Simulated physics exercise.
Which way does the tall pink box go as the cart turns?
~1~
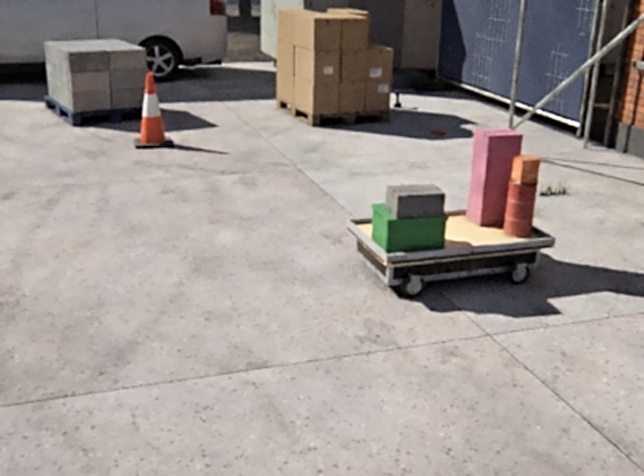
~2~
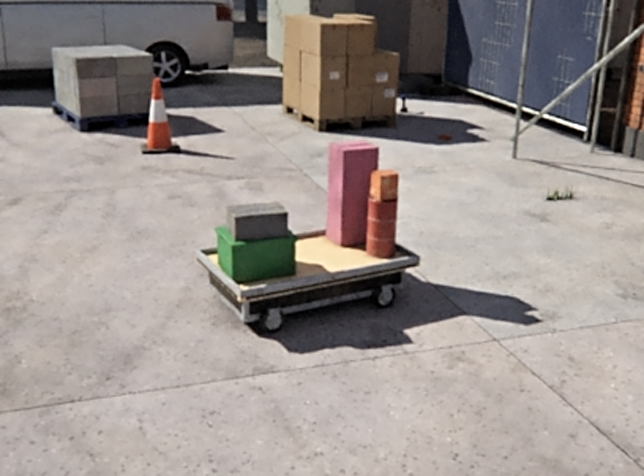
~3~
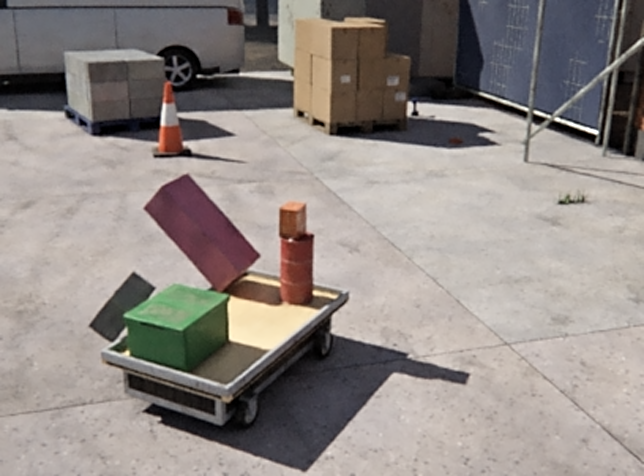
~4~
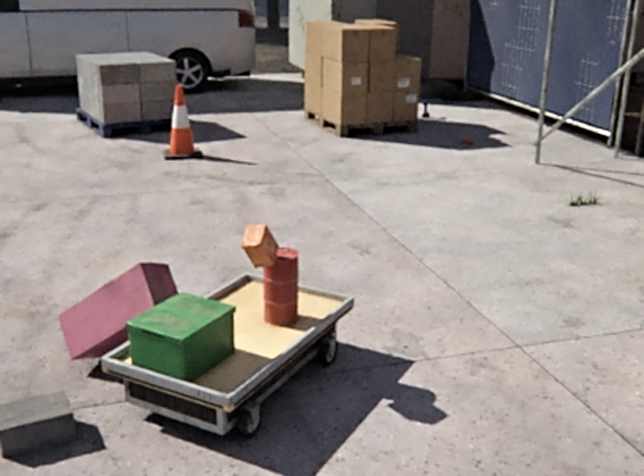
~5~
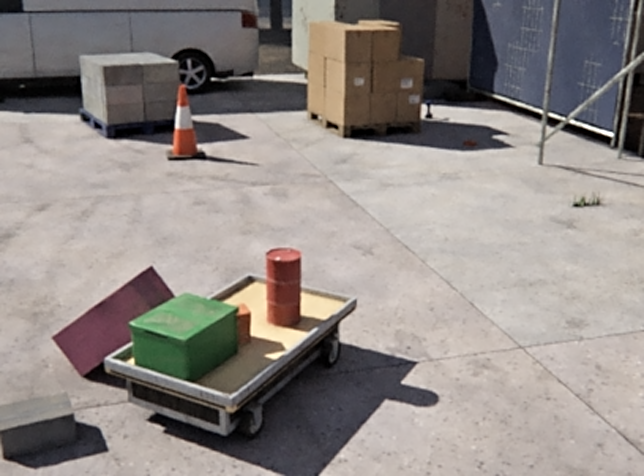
It moves to the left, toppling across the deck and ending up off the cart on that side.
